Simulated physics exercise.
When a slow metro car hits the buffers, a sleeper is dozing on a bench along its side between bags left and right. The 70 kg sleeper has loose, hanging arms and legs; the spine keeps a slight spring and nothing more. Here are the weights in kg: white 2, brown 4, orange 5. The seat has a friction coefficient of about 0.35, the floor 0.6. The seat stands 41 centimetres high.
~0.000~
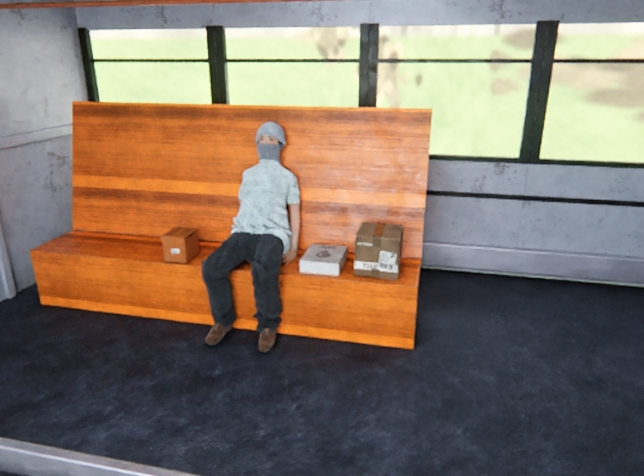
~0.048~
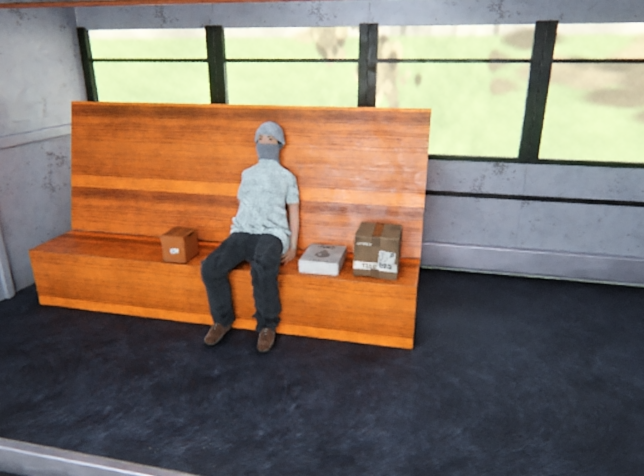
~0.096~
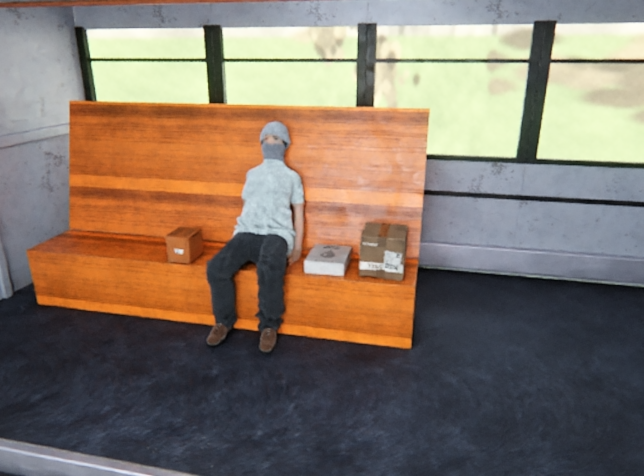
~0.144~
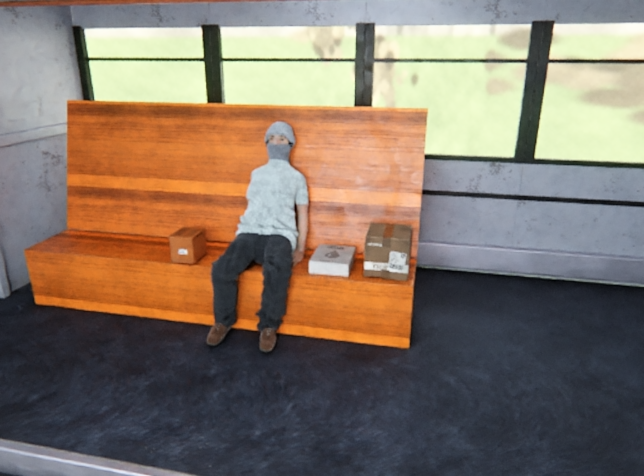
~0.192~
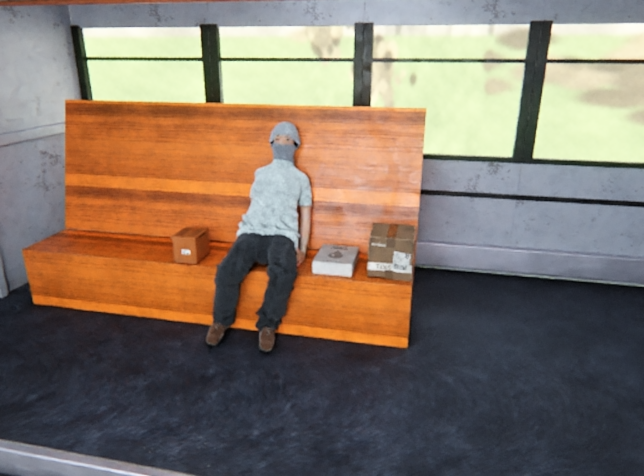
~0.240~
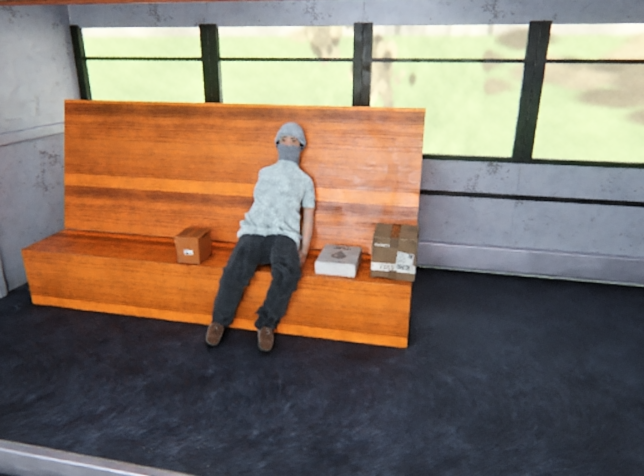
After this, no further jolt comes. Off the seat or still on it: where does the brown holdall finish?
Still on it.
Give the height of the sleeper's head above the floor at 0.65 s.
About 100 cm.
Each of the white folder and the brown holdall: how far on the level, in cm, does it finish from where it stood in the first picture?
White folder: 15; brown holdall: 20.
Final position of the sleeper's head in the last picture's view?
It ends up around (385, 240), more or less.
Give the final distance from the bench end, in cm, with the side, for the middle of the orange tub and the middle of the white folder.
Result: Orange tub = 140 cm short, white folder = 40 cm short.
After 0.40 s the brown holdall is 9 cm short of the bench end, tilted 0°, near (399, 251) in the last picture's view.
After 0.65 s the brown holdall is 9 cm short of the bench end, tilted 0°, near (399, 251) in the last picture's view.
After 1.05 s the brown holdall is 9 cm short of the bench end, tilted 0°, near (399, 251) in the last picture's view; the white folder 43 cm short of the bench end, tilted 0°.
When all is still (2.6 s), white folder stays on; brown holdall stays on; orange tub stays on; sleeper's hips keep to the seat.
